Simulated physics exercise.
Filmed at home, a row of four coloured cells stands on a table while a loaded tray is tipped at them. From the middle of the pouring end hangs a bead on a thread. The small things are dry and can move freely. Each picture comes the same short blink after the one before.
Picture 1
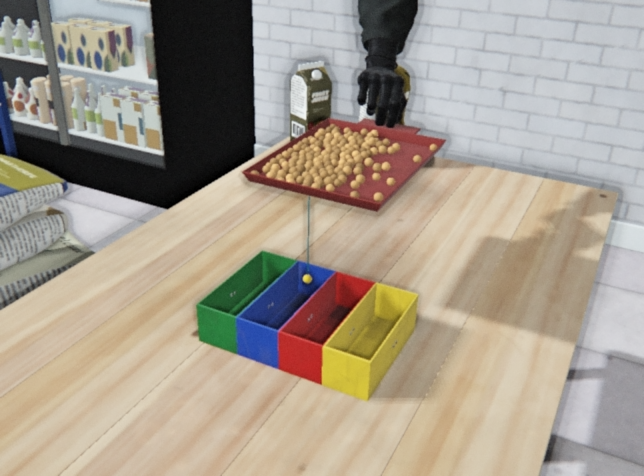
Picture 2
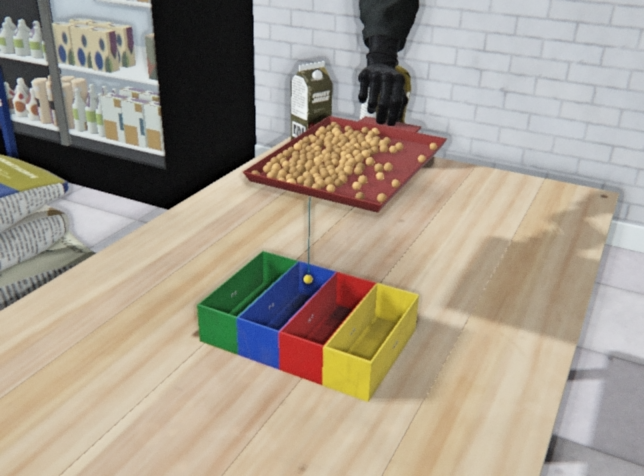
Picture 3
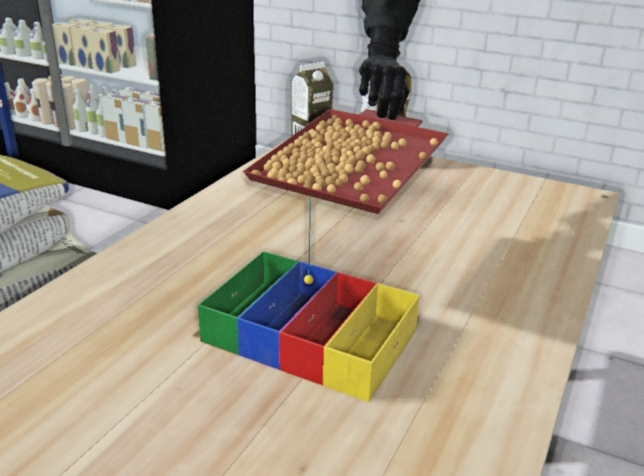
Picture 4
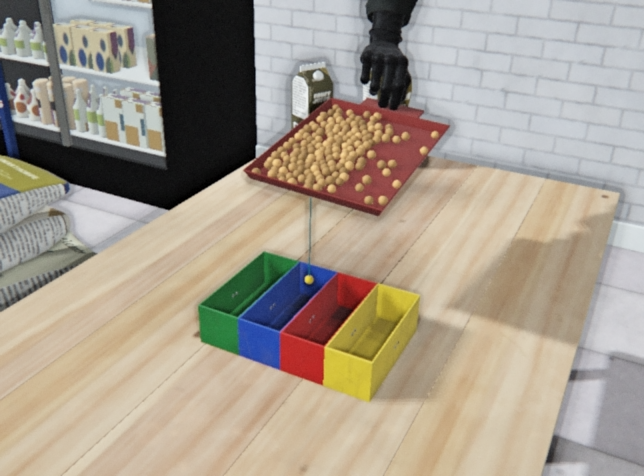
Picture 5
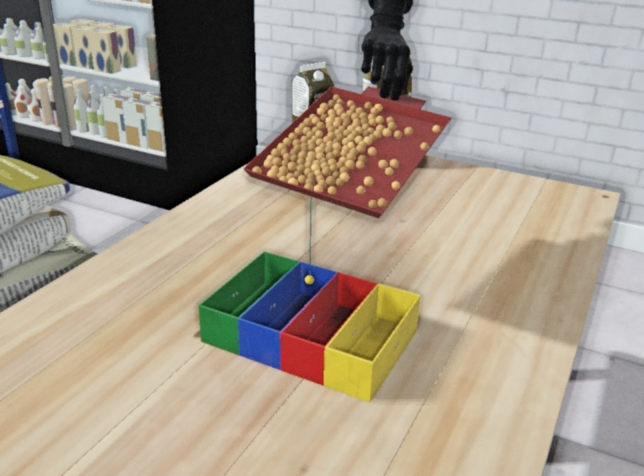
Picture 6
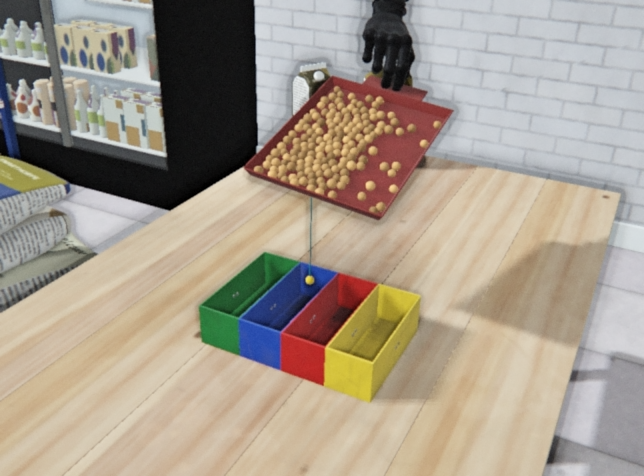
A red tray of round wooden beads, held by a black-gloved hand above green, blue, red and yellow boxes, stayed nearly level at first, then gradually tilted with its far side rising as the beads shifted slightly.
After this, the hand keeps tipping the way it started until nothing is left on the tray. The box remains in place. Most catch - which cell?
Cell: Yellow.
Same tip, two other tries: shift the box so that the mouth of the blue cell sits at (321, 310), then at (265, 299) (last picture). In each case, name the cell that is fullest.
Placing A: The cell in red / placing B: The cell in yellow.
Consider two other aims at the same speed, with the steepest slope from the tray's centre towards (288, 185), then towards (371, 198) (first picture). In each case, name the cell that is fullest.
Try 1 - the green cell / try 2 - yellow.
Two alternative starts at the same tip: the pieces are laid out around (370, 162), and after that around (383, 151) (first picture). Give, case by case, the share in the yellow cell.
Roughly 60 and 60 percent, in that order.
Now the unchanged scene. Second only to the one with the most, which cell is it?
Rank 2: The cell in red.
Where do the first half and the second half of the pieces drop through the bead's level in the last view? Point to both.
The early half goes through (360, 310), the late half through (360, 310).
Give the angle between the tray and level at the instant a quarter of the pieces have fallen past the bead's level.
Roughly 60 degrees.
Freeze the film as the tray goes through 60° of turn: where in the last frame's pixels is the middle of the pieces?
The load's middle is around (353, 237).
Just after the last frame, tray tipped steeply; roughly half on the tray; about a tenth in the yellow cell; about a tenth in the red cell; just a few in the blue cell; roughly a quarter falling or outside the box.
A moment on, tray tipped right over; roughly half in the yellow cell; roughly a quarter in the red cell; about a tenth in the blue cell; about a tenth falling or outside the box.
Further on, tray tipped past a quarter turn; roughly half in the yellow cell; roughly a quarter in the red cell; about a tenth in the blue cell; about a tenth falling or outside the box.
When it is over, tray tipped past a quarter turn; roughly half in the yellow cell; roughly a quarter in the red cell; about a tenth in the blue cell; not one in the green cell; about a tenth outside the box.
